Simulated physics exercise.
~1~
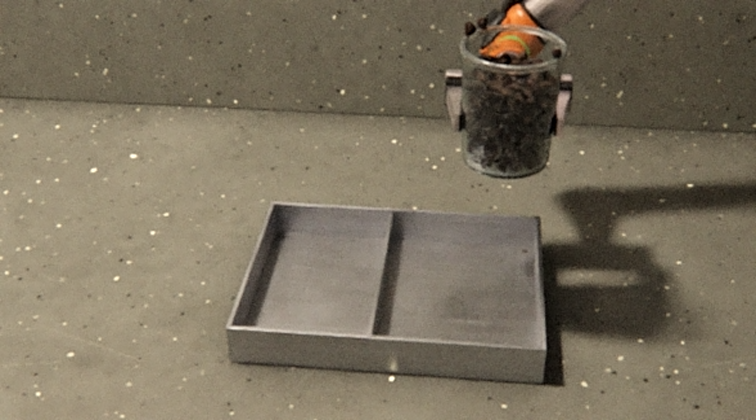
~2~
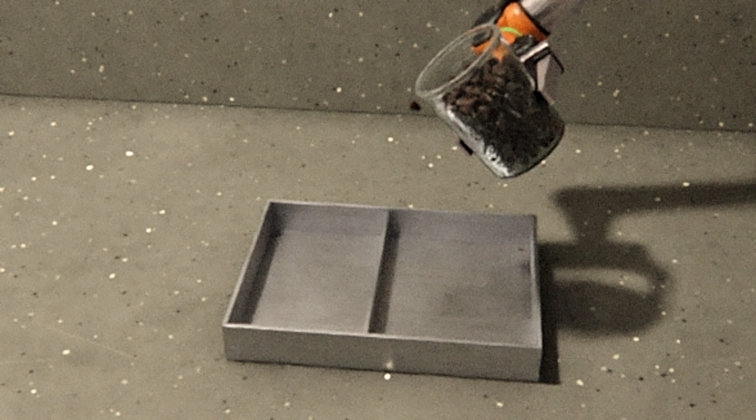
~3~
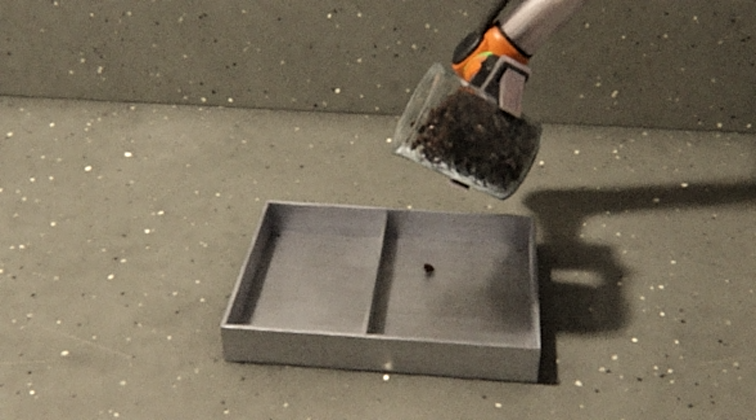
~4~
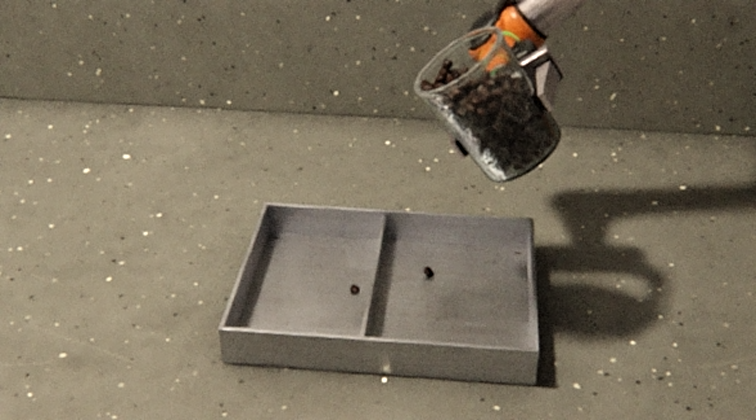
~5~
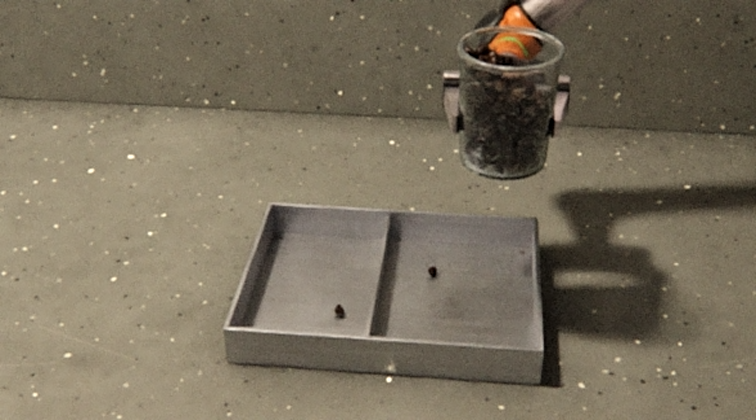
On a speckled grey surface, a robot gripper tipped a clear beaker full of dark beans to the left over a divided grey tray, then turned it upright again, still nearly full, leaving just one bean in each part of the tray.
